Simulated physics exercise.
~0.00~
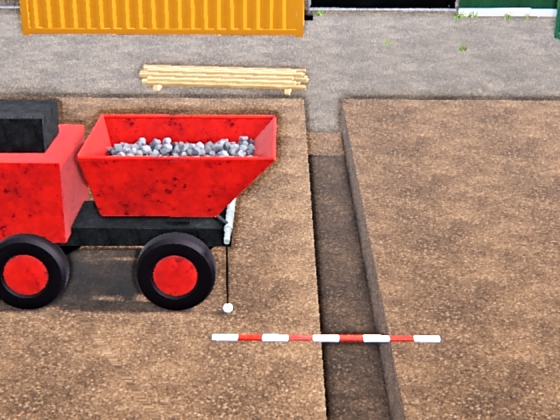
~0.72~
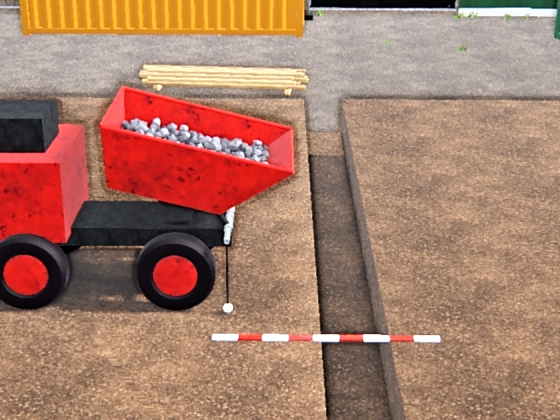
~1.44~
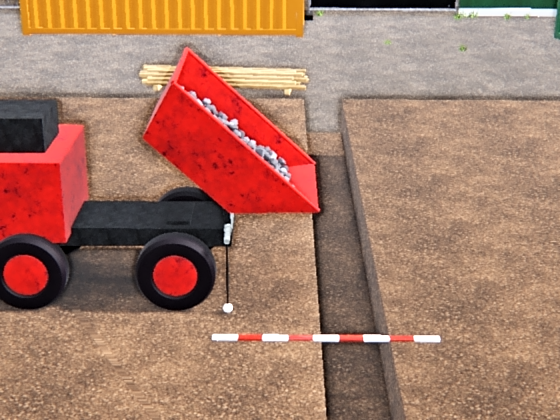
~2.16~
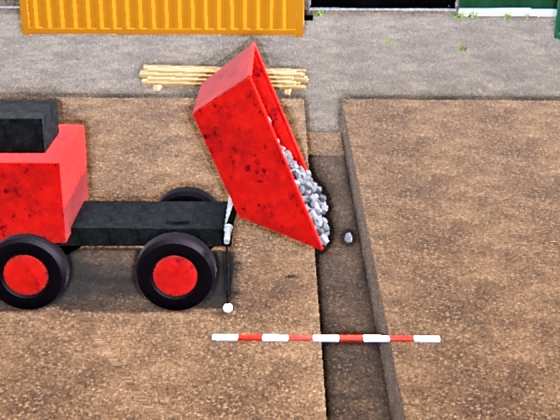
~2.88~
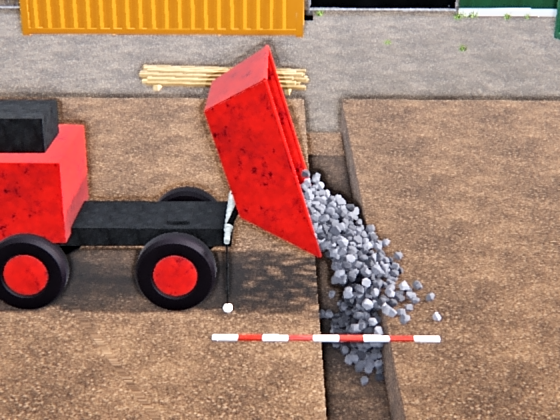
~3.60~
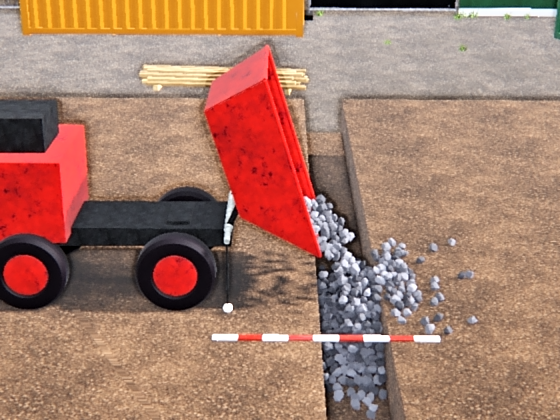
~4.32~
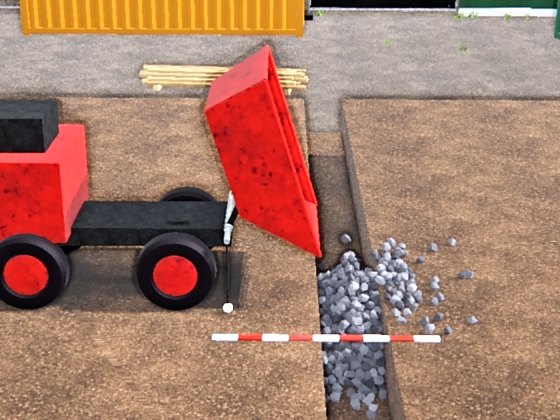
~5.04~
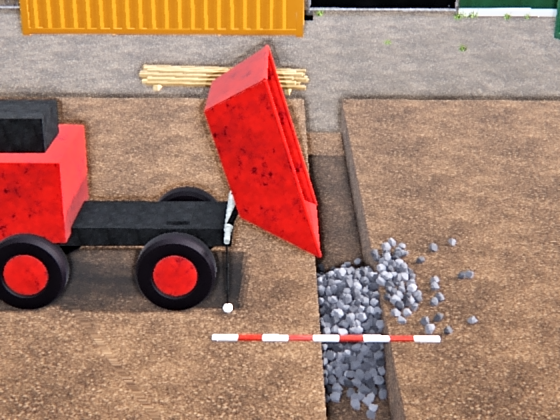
A red dumper tips its skip and pours grey stones into a trench, scattering some beyond.
